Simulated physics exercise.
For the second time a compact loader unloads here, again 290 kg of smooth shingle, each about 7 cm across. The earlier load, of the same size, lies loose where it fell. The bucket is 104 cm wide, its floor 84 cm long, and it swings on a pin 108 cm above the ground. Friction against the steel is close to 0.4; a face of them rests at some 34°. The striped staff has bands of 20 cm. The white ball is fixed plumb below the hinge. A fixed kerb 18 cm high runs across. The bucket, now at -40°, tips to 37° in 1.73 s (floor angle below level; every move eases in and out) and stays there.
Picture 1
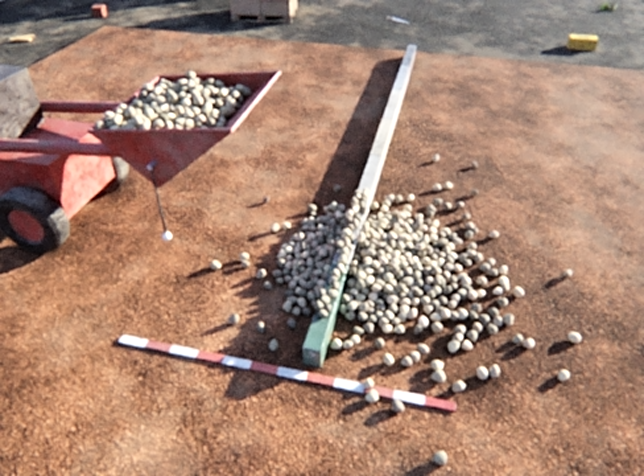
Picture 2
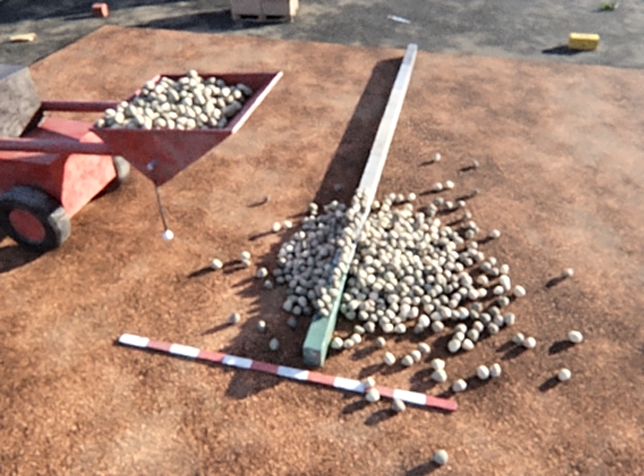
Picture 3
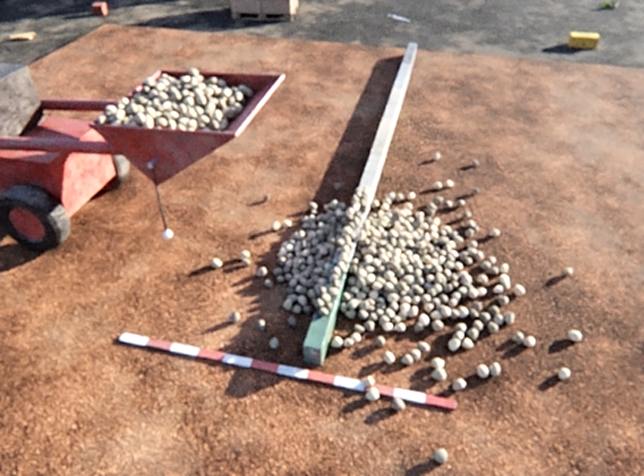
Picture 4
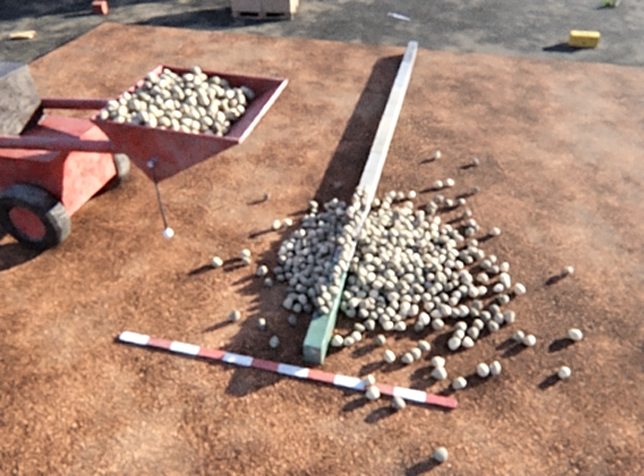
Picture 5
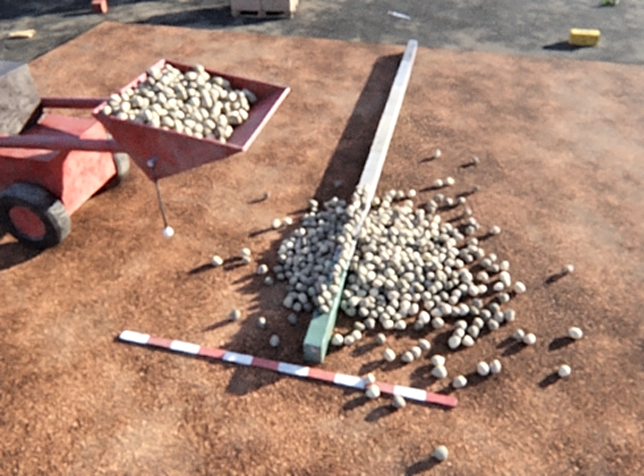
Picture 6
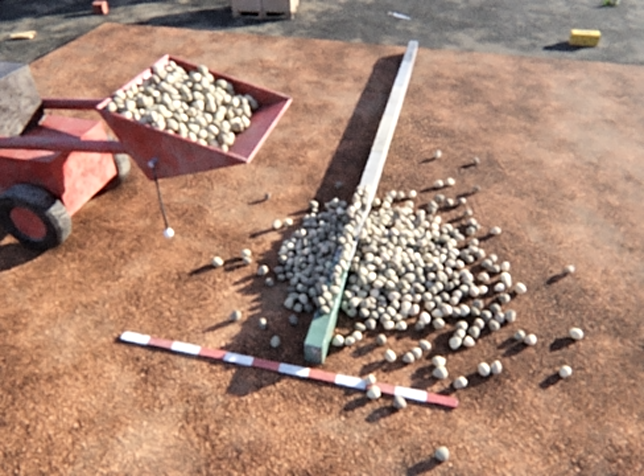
On reddish, gritty ground, a red loader's bucket full of pale, rounded stones tilted slowly forward to the right, its front edge lowering, while a loose heap lay still across a long beam.
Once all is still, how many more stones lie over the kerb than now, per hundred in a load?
Roughly 1 per cent of a load more.
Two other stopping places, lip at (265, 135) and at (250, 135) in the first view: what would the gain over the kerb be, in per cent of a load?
Near 10 per cent from the first place, 0 from the second.
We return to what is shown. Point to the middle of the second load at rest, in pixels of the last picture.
Around (294, 239).
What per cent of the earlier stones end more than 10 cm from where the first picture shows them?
About 5 per cent.
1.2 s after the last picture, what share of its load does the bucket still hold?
About 25 per cent.
Then, 0.7 s after the last picture the floor is at 25°; in per cent of one load, 97 in the bucket, 35 on this side of the kerb, 68 over the kerb; the foremost stones are at (537, 315).
Then, 1.2 s after the last picture the floor is at 37°; in per cent of one load, 27 in the bucket, 105 on this side of the kerb, 68 over the kerb; the foremost stones are at (537, 315).
Then, 1.6 s after the last picture the floor is at 37°; in per cent of one load, 1 in the bucket, 131 on this side of the kerb, 68 over the kerb; the foremost stones are at (537, 315).
Then, 4.1 s after the last picture the floor is at 37°; in per cent of one load, 0 in the bucket, 132 on this side of the kerb, 68 over the kerb; the foremost stones are at (537, 315). Net gain over the kerb, 1.
